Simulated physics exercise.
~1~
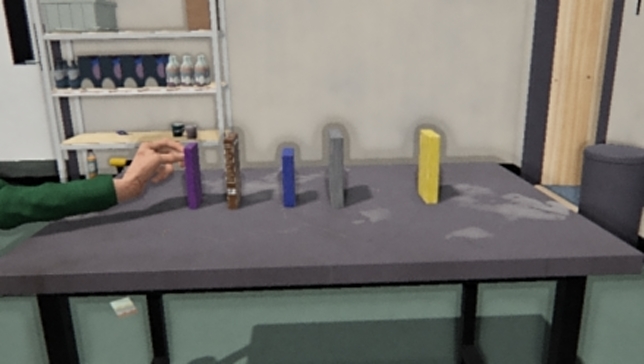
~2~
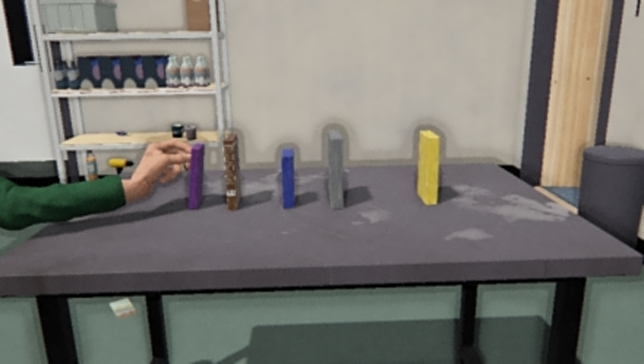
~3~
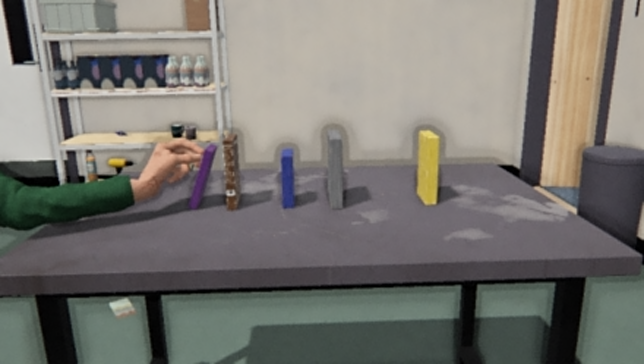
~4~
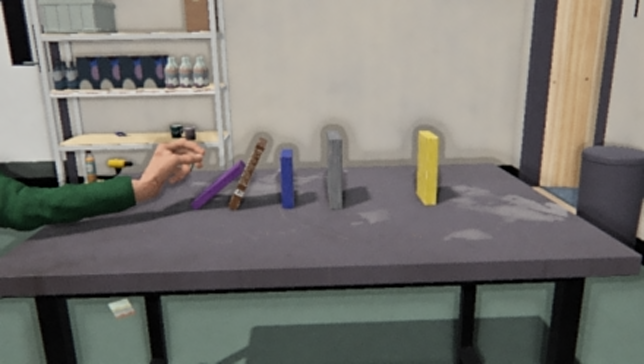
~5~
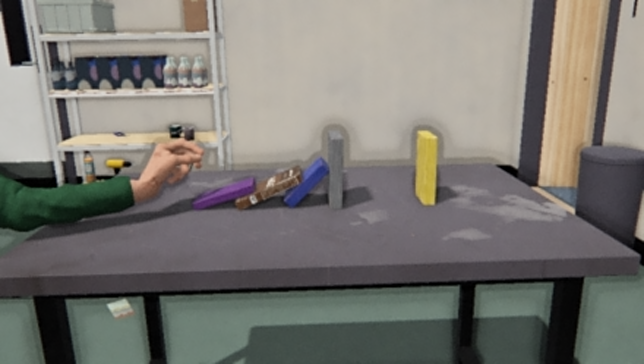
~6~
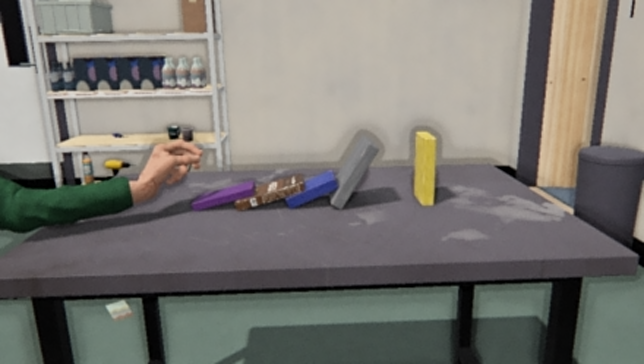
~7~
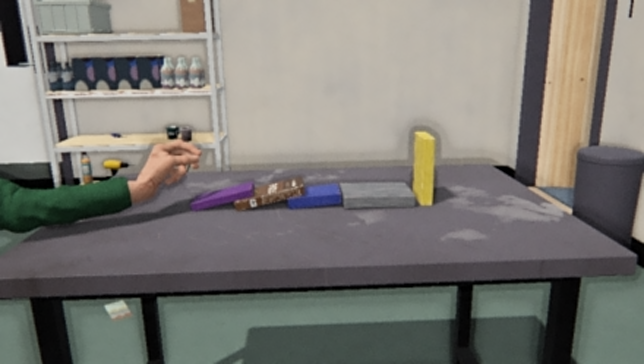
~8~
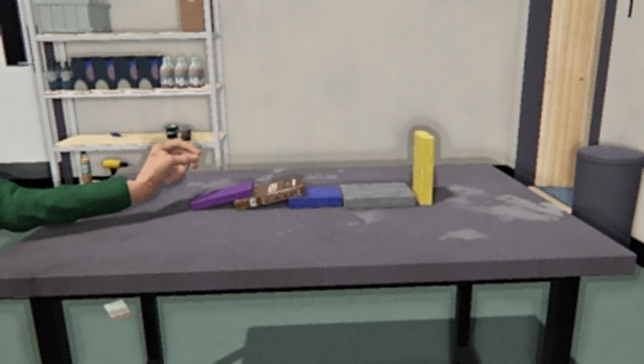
A hand tips the purple board, toppling brown, blue and grey pieces while yellow stays standing.
